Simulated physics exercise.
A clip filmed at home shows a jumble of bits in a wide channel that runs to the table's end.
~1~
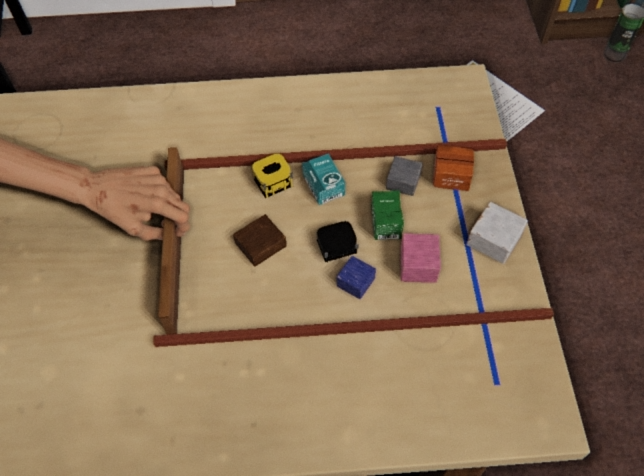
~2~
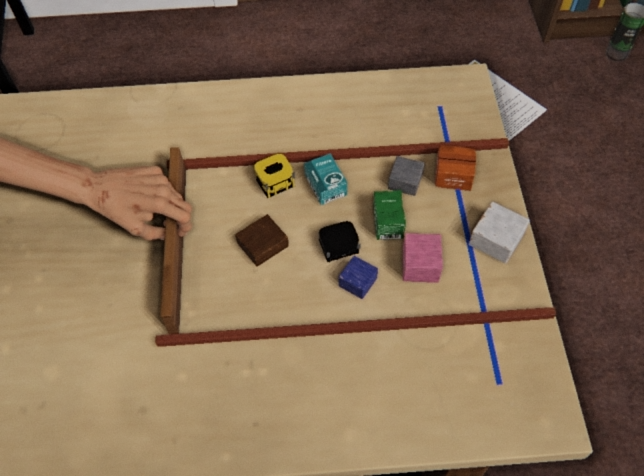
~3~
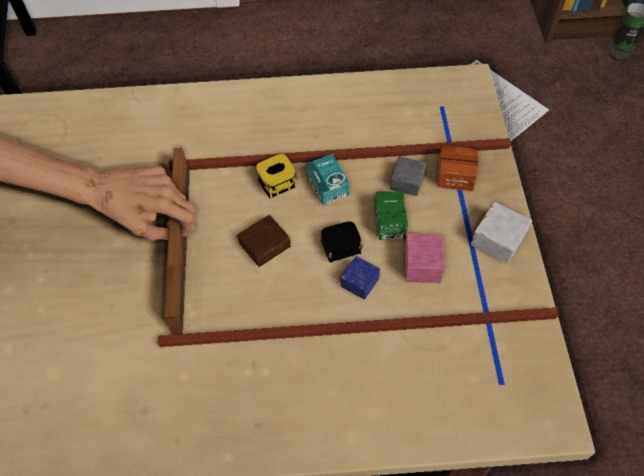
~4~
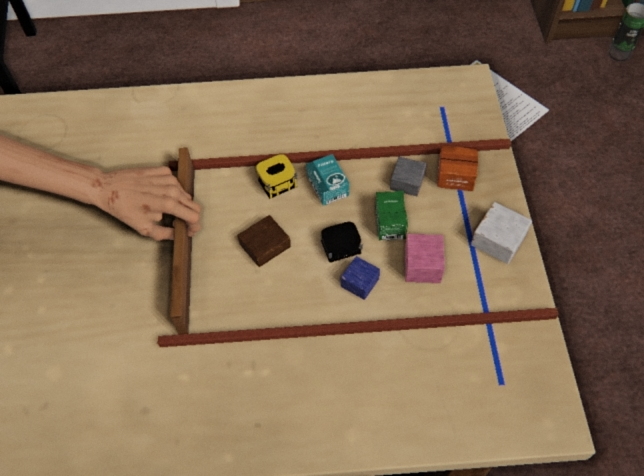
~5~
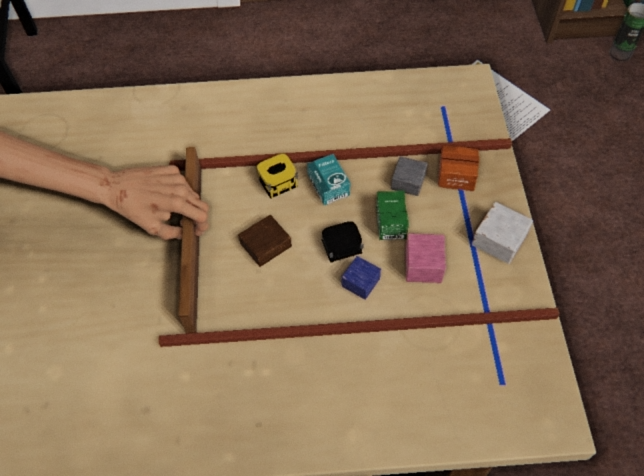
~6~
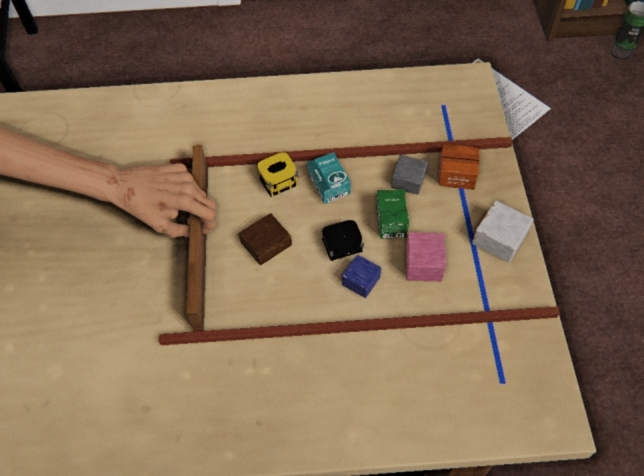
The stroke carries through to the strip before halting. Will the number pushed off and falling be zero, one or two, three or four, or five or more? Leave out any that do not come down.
It will be three or four.
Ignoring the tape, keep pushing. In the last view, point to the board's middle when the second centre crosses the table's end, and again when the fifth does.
At (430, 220) for the second, at (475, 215) for the fifth.
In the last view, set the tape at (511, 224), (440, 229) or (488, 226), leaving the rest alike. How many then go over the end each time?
The three tries give 7, 2 and 6.
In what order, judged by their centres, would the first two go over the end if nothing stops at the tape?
First the orange box, after it the white block.
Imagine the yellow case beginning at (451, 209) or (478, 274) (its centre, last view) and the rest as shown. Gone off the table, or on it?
In the two tries the yellow case ends up below and is not knocked off, in that order.
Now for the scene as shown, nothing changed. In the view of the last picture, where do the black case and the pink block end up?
Near (530, 225) and (530, 260).
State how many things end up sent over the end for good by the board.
Result: A total of 4.
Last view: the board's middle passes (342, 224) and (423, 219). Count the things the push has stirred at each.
8 at one spot and 10 at the other.
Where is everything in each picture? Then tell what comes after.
The first picture shows white block (497, 233); orange box (453, 168); pink block (420, 258); board (172, 237); tape (464, 228).
The second picture shows orange box (455, 168); black case (339, 242).
The third picture shows pink block (424, 258); board (178, 237).
The fourth picture shows white block (501, 233); green box (391, 216).
The fifth picture shows orange box (458, 168); blue block (361, 278).
The sixth picture shows white block (502, 231); orange box (459, 167); pink block (425, 257); board (198, 234); tape (469, 227).
Soon after, none off yet; white block at rest near (502, 231); orange box at rest near (459, 167); pink block at rest near (425, 257).
After that, none off yet; white block at rest near (502, 231); orange box moving near (464, 165); pink block displaced about its own width near (449, 261).
And then, none off yet; white block displaced about its own width near (538, 228); orange box tilting a little near (532, 160); pink block displaced about its own width near (489, 261).
In the end, the number that fall off is three or four; gone, green box, grey block, orange box and white block.
